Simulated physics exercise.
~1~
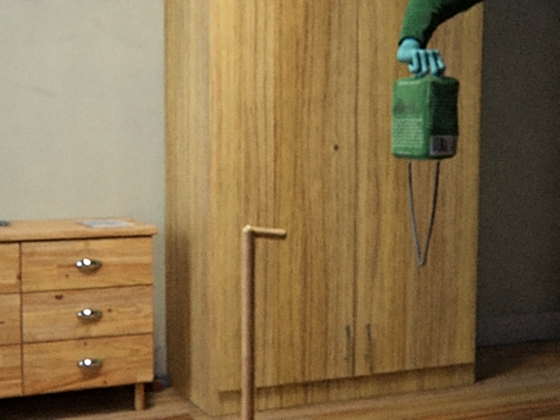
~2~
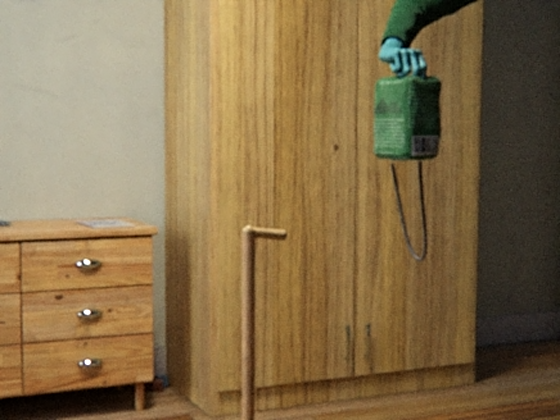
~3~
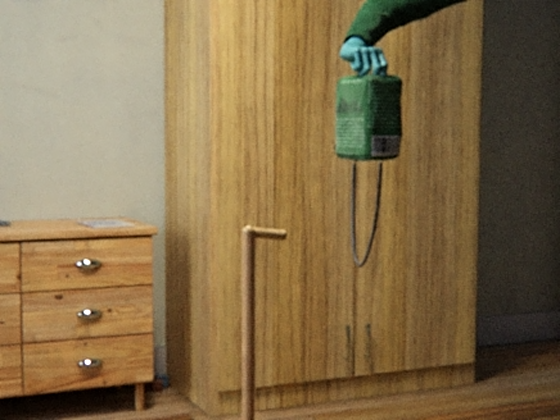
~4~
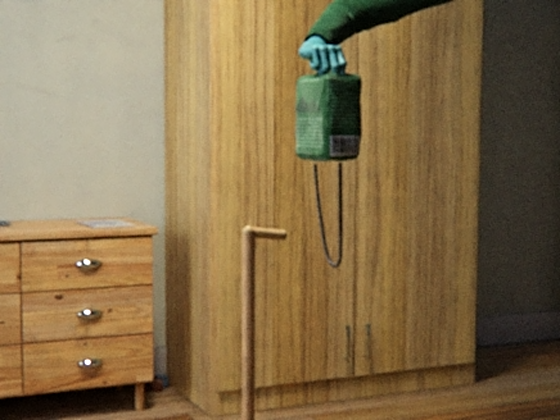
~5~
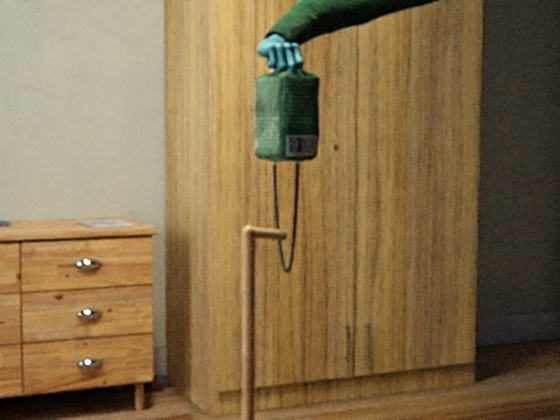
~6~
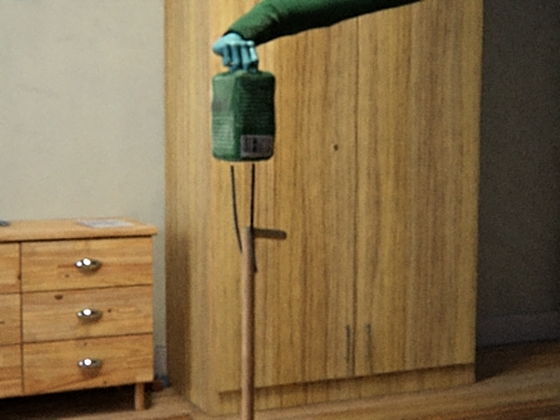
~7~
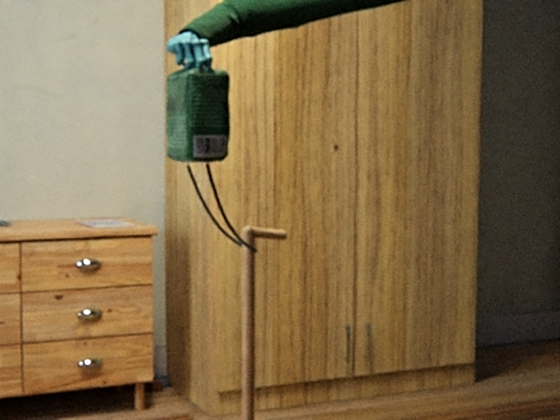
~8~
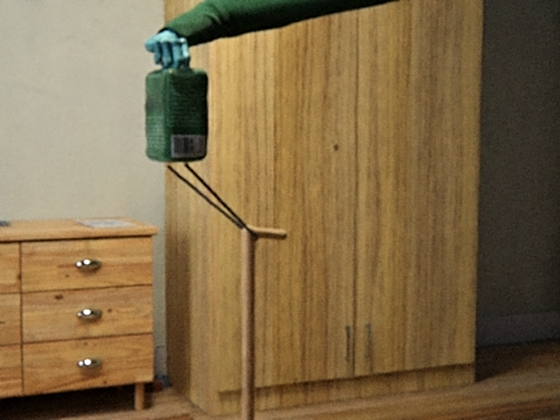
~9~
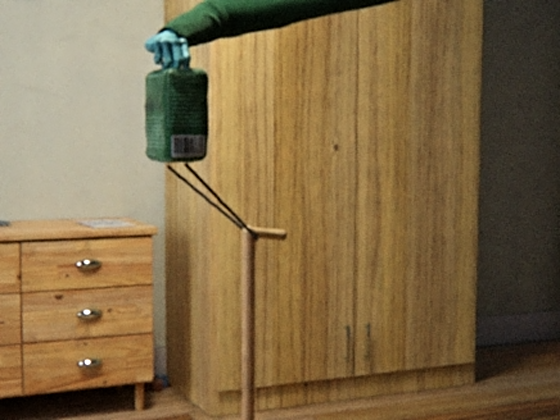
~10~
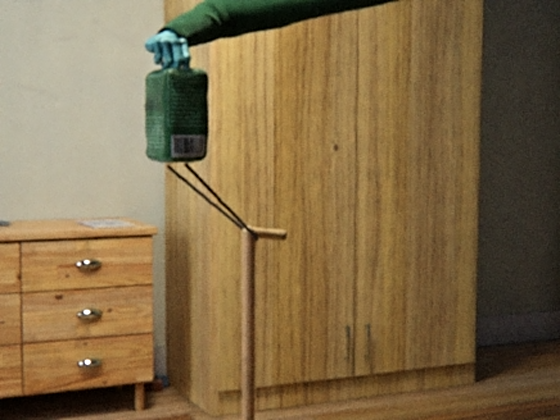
In a room with a wooden wardrobe and a chest of drawers, a gloved hand in a green sleeve holds a green sack upright, with a thin dark loop hanging low beneath it. The hand carries the sack steadily left toward a slim wooden post with a short peg at its top. The sack passes above the post, but the dangling loop meets the post and catches there. As the hand continues left, the loop slants and pulls taut. The hand stops beyond the post, the sack still upright and tethered by its tight loop.
